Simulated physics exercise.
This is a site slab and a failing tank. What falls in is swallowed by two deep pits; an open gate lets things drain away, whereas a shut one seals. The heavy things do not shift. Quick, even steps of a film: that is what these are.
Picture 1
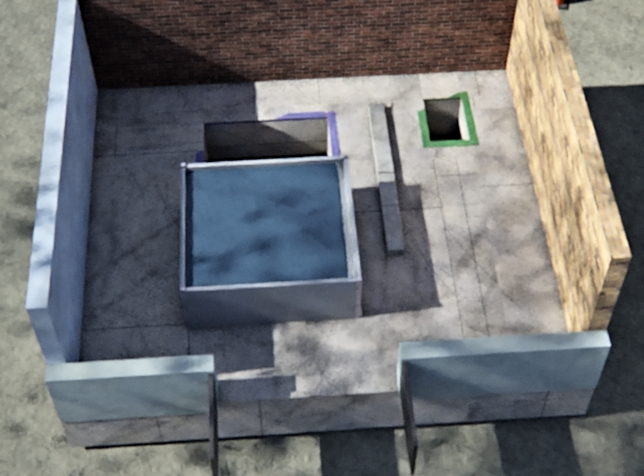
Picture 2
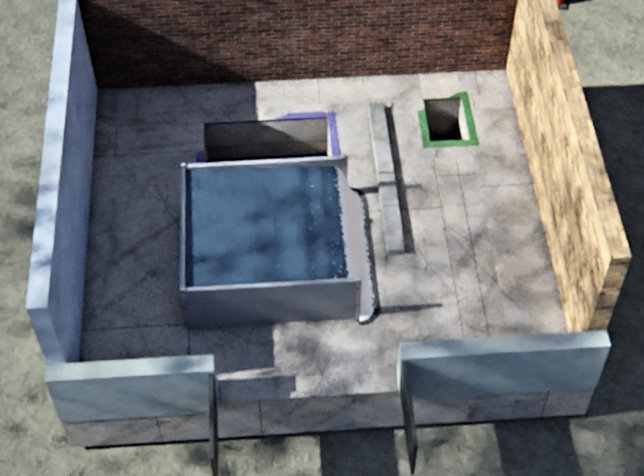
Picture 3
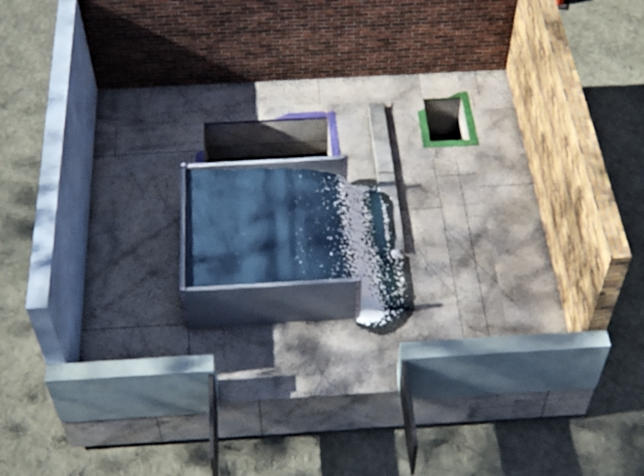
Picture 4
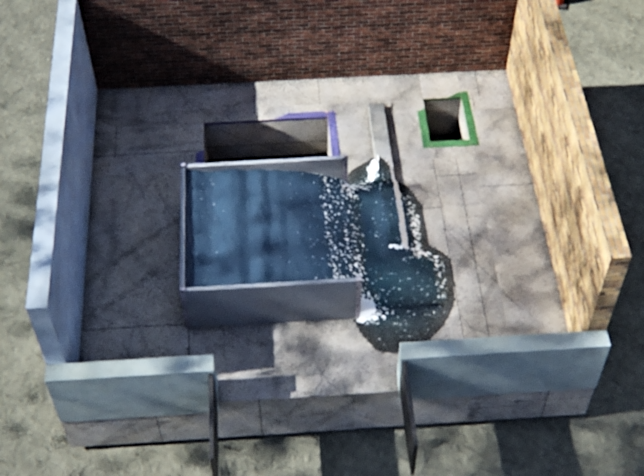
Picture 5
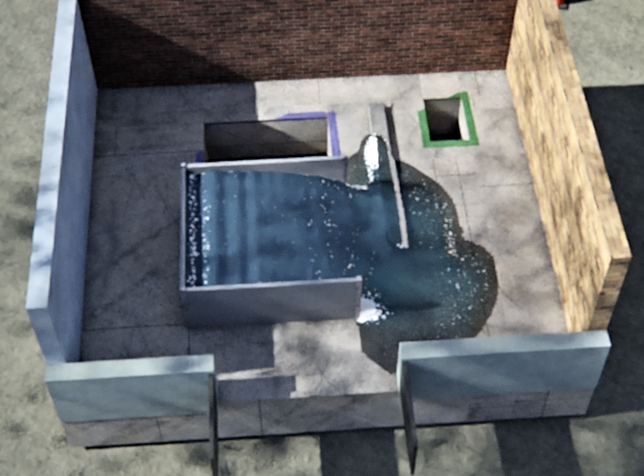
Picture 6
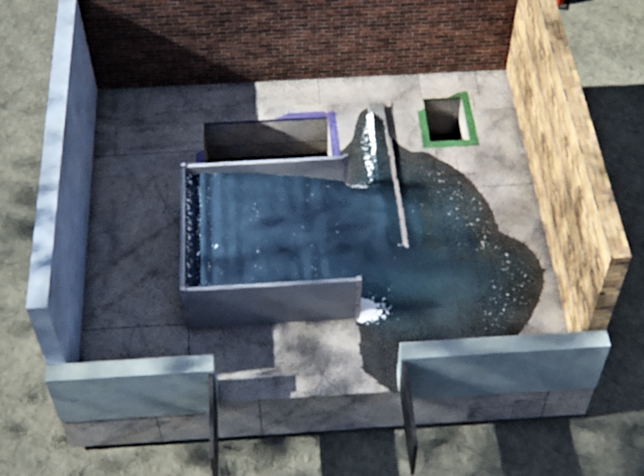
A walled tank losing its right side, water pouring out across the paved slab, around a low barrier and spreading rightward.
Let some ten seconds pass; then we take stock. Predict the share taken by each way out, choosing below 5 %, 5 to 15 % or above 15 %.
In order: The gate carries off five to fifteen per cent, the blue pit carries off five to fifteen per cent, the green pit carries off upward of fifteen per cent.
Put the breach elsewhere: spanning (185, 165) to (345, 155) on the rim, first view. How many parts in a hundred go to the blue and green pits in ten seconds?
I'd say the blue pit gets around 85 percent and the green pit around 2 percent.
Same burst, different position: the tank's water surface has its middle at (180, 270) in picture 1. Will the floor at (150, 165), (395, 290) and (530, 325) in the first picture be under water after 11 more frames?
In order: Unflooded, then inundated, then inundated.
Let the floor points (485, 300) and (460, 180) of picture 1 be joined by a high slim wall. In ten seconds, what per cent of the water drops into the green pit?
Green: About 35 %.
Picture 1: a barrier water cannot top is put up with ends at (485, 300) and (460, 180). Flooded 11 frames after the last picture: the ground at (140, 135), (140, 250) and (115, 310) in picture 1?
Taken in turn, the three points are unsoaked, unsoaked and unsoaked.
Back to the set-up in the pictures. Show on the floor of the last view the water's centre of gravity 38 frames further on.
Centre of the water: Near (375, 233).
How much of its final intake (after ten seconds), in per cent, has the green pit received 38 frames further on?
About 65 per cent.
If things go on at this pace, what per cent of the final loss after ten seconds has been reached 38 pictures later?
Share gone by then: About 65 %.
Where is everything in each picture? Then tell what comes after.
In the first frame, the tank at (268, 224) is whole and still.
In the second frame, the front is at (363, 322), out from the gap at (349, 243).
In the third frame, water pours out at (349, 244) and has run to (386, 328).
In the fourth frame, water pours out at (349, 245) and has run to (374, 164).
In the fifth frame, water pours out at (349, 245) and has run to (371, 140).
In the sixth frame, the front is at (367, 114), out from the gap at (349, 246).
A moment on, water covers 45 % of the floor; the gate 0 %, the blue pit 0 %, the green pit 0 %.
Next, water covers 50 % of the floor; the gate 0 %, the blue pit 0 %, the green pit 2 %.
Then, water covers 65 % of the floor; the gate 0 %, the blue pit 1 %, the green pit 6 %.
Later, water covers 80 % of the floor; the gate 6 %, the blue pit 7 %, the green pit 21 %.
In the end, water covers 95 % of the floor; the gate 10 %, the blue pit 12 %, the green pit 32 %.
